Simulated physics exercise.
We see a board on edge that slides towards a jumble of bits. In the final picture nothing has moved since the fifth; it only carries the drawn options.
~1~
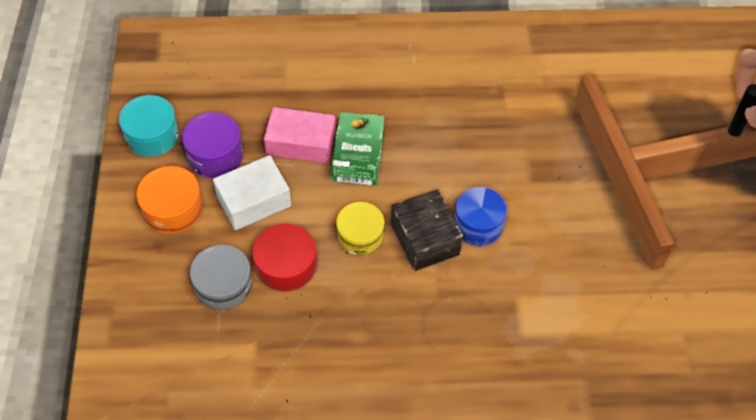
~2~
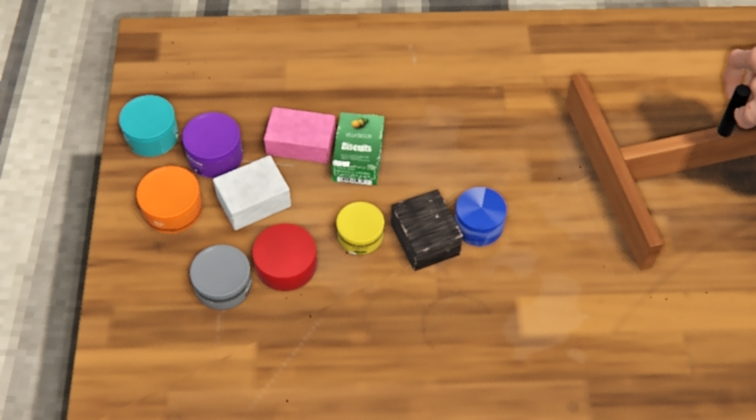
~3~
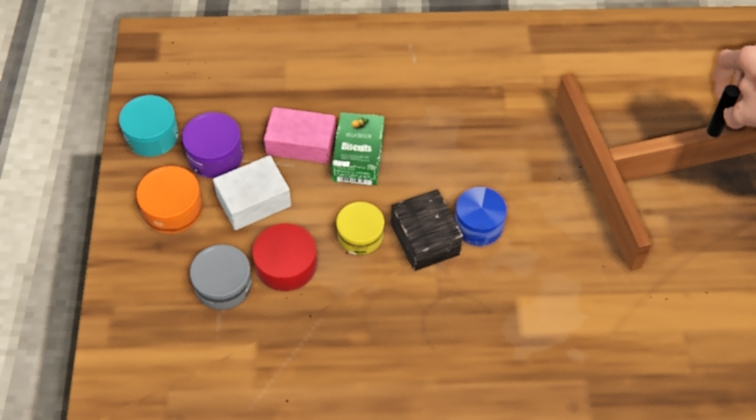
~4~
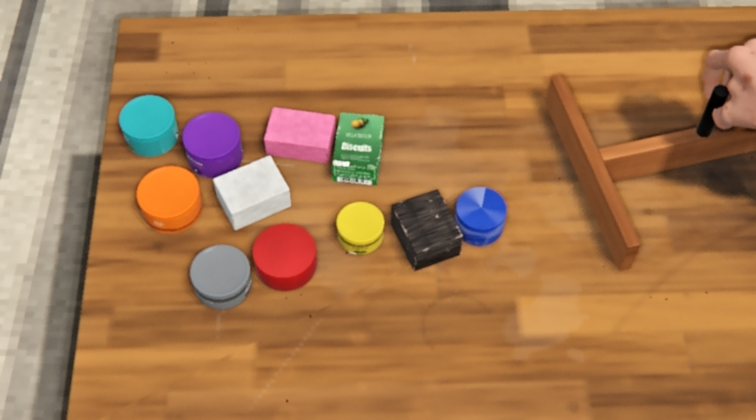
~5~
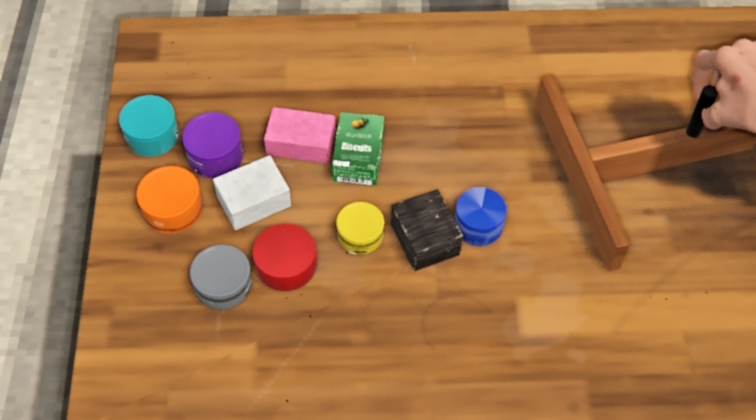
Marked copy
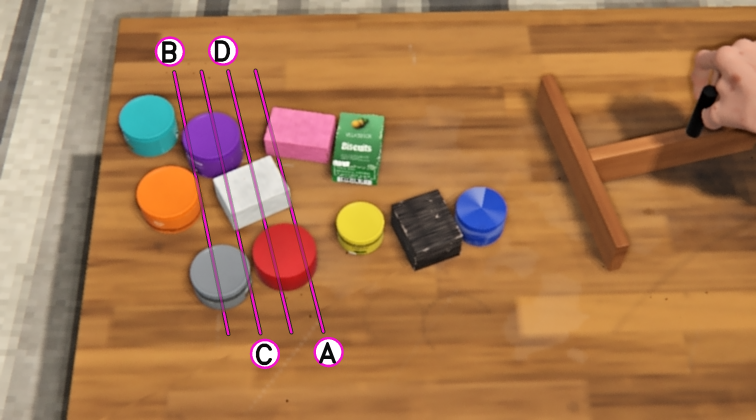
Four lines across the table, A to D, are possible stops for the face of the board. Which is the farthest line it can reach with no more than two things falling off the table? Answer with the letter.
B.
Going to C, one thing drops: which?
It is the purple jar.
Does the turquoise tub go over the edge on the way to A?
No.
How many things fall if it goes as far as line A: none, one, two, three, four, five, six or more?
By then, none.
On the copy, A at (287, 191); B at (199, 193); C at (228, 193); D at (257, 192).
On B. First, board (445, 159); red pot (280, 259); black block (379, 241).
Then, board (306, 162); turquoise tub (135, 123); purple jar (151, 163).
Finally, board (199, 165); purple jar over the edge; orange tub over the edge; two fallen.
By contrast, A is within the limit but short; C is within the limit but short; D is within the limit but short.
